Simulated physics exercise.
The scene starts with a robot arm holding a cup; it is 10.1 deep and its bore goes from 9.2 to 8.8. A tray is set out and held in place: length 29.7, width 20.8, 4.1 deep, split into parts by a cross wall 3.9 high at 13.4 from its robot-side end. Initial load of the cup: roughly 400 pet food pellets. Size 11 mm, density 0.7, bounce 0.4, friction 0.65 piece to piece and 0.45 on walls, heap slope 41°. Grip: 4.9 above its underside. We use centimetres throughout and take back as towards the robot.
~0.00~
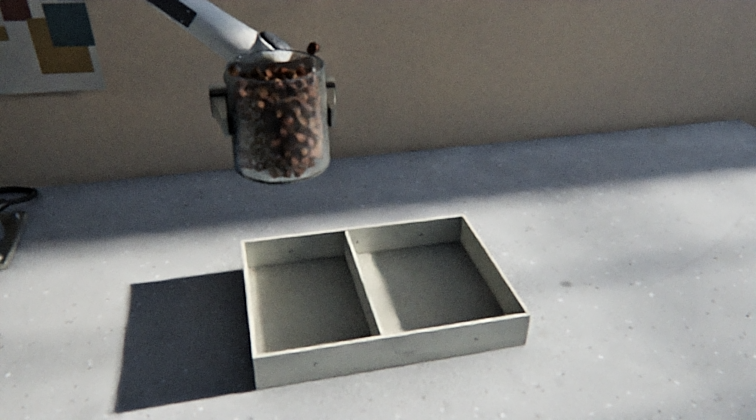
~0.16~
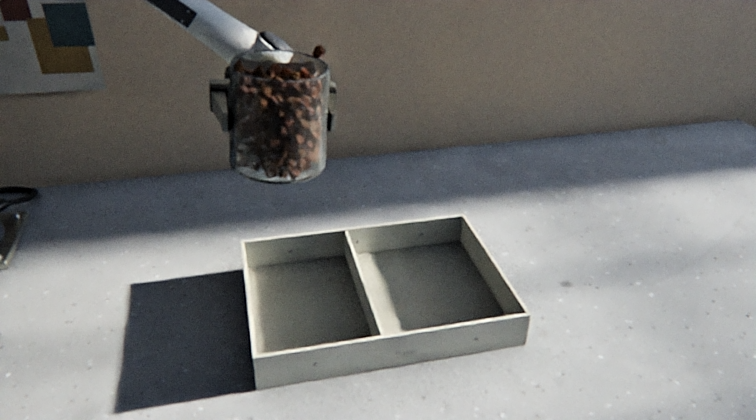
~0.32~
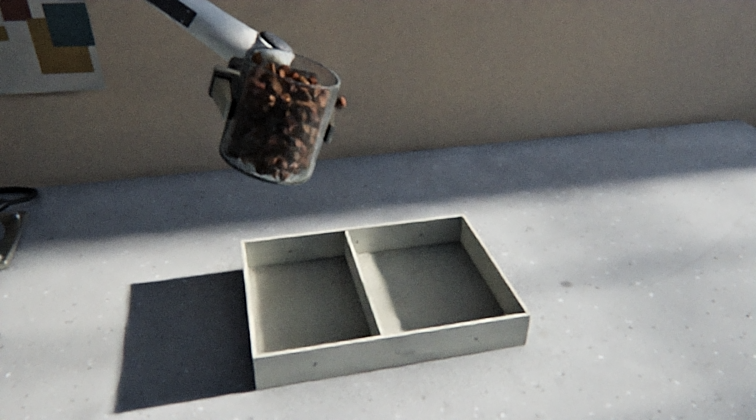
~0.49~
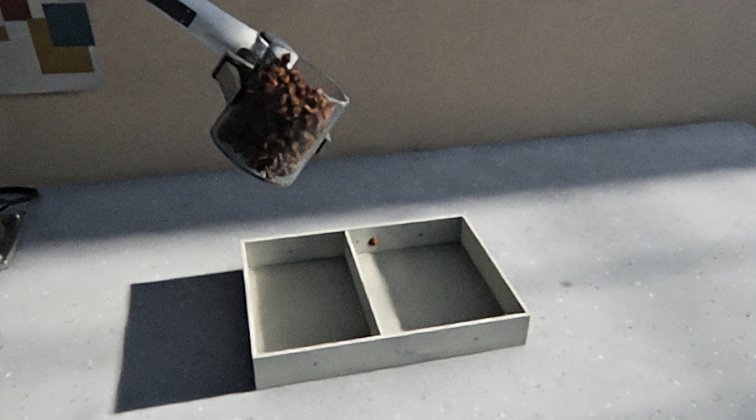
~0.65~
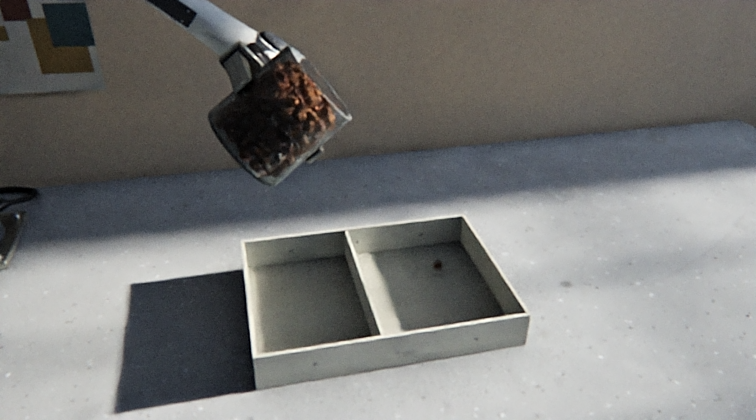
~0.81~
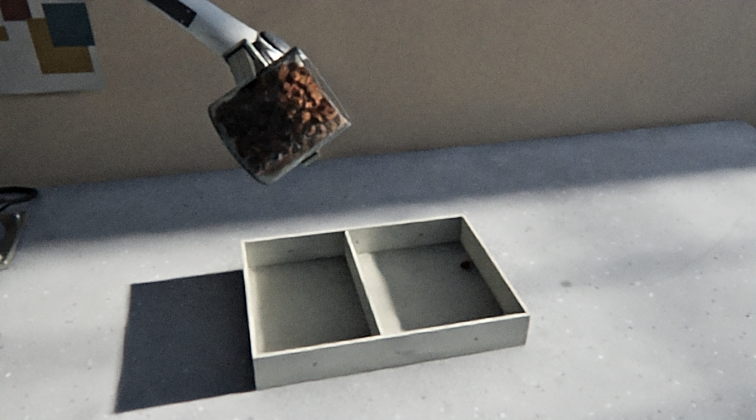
The footage shows a robot arm gradually tilting a clear cup of brown pellets to the right above a divided, pale tray, as a single pellet drops into the right compartment and rolls toward its right side.
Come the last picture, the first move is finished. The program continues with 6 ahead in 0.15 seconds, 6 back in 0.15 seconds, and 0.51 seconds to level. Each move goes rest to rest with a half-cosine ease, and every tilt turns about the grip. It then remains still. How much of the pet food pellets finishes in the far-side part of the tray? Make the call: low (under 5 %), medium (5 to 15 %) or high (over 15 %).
My call: Medium.
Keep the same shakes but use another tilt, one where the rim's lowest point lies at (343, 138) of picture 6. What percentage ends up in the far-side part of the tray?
Roughly 25 per cent.
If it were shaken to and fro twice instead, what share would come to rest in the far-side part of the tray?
In that case it would be near 15 percent.
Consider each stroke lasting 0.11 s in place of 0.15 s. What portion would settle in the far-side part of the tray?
Roughly 15 percent then.
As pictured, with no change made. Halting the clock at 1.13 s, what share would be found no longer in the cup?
Roughly 10 percent up to then.
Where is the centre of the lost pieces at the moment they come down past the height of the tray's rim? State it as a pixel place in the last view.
Check roughly (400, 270) in the last picture.
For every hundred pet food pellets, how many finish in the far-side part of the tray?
The share is close to 10 per cent.
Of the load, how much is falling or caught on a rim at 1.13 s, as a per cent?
Around 10 percent of the load.
After 1.13 s, tilted 57° forward, highest piece 29 above the table; 357 in the cup, 1 in the far-side part, 39 in flight or on a rim.
After 1.46 s, tilted 13° forward, highest piece 30 above the table; 353 in the cup, 36 in the far-side part, 7 in the robot-side part, 1 on the table or floor.
After 1.82 s, level, highest piece 31 above the table; 353 in the cup, 36 in the far-side part, 7 in the robot-side part, 1 on the table or floor.
After 2.87 s, level, highest piece 31 above the table; 353 in the cup, 36 in the far-side part, 7 in the robot-side part, 1 on the table or floor.
In the end, 353 in the cup, 36 in the far-side part, 7 in the robot-side part, 1 on the table or floor. That is 9 % in the far-side part of the tray.
